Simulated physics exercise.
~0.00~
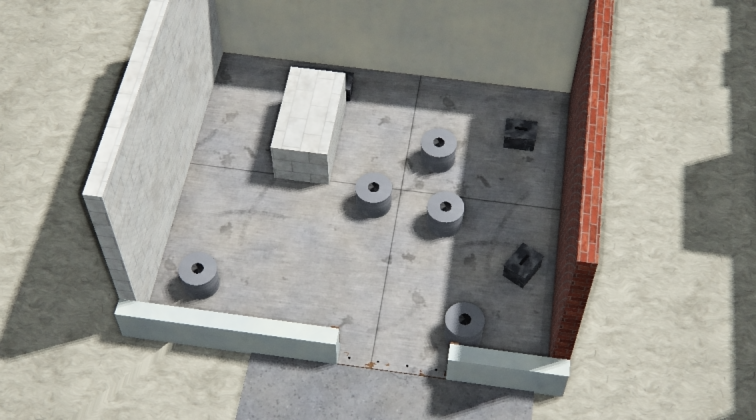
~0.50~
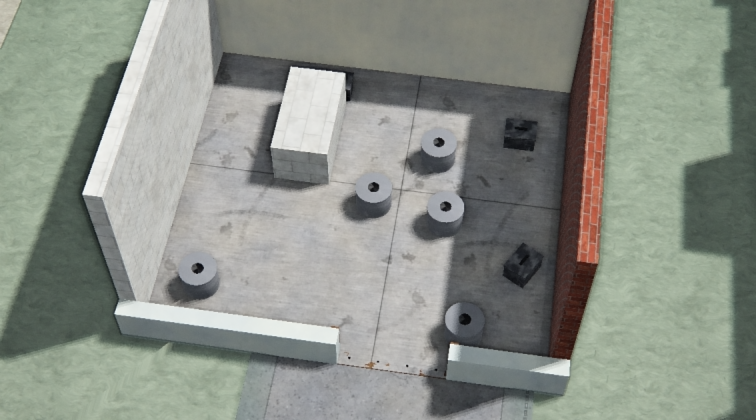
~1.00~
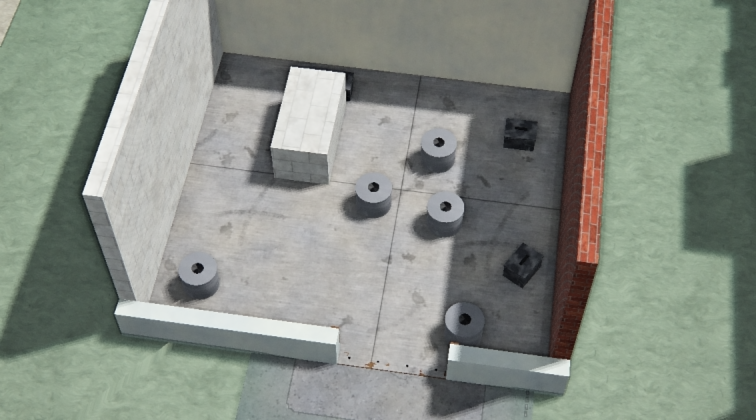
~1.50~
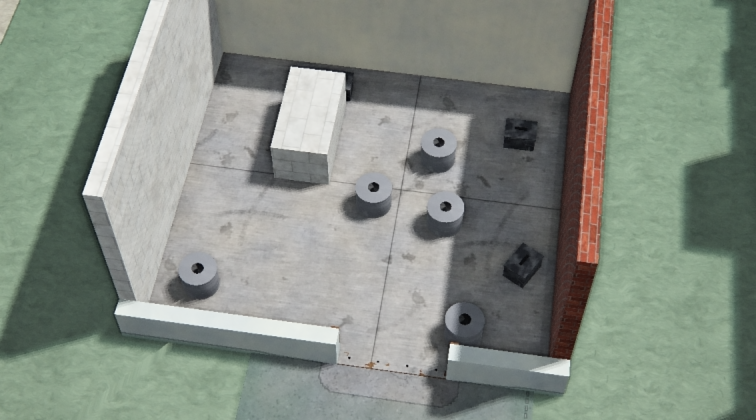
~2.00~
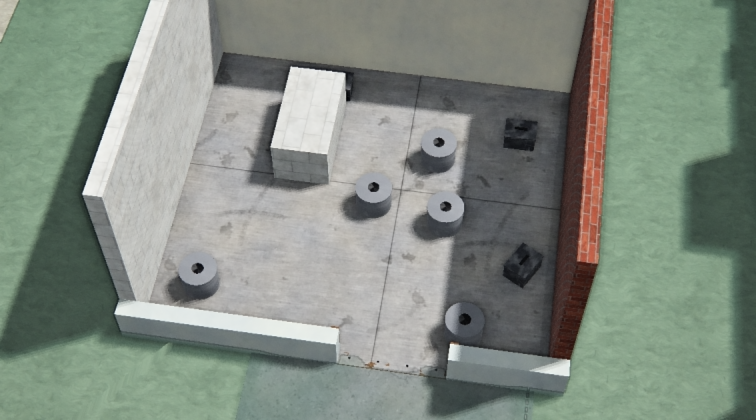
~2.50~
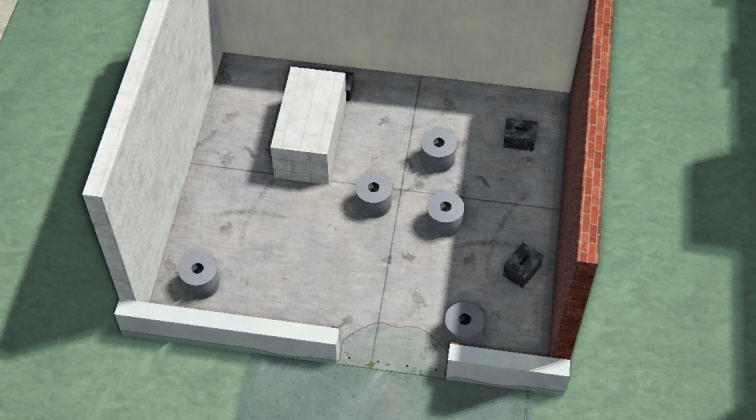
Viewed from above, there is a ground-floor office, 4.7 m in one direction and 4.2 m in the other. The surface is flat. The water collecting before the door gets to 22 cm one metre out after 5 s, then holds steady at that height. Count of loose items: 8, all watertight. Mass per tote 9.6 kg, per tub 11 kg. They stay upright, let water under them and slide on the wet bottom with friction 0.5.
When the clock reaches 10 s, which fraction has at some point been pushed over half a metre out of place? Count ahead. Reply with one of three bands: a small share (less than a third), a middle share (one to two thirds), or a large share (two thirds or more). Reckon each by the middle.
A middle share, one to two thirds.
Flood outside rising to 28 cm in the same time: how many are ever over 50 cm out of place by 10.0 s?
That would make 5 of them.
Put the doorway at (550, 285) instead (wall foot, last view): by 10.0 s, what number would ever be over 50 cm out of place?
The answer then is 4.
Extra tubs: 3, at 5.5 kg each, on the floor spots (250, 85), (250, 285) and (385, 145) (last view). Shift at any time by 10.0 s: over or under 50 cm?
One: Within it. Two: Within it. Three: Beyond it.
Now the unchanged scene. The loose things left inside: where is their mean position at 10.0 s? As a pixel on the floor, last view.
Roughly at (412, 172).
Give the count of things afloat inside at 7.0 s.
At that time, 0.
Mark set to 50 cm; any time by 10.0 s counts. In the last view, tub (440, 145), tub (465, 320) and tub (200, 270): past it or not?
First farther, then not as far, then not as far.
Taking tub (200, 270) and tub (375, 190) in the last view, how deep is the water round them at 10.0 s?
Depths: Near 3 cm, then near 8 cm.
After 3.5 s 0 of 8 are over 50 cm from their spots; 0 afloat.
After 4.5 s 0 of 8 are over 50 cm from their spots; 0 afloat.
After 7.0 s 2 of 8 are over 50 cm from their spots; 0 afloat.
After 10.0 s 4 of 8 are over 50 cm from their spots, and 4 have been at some point; 4 afloat.
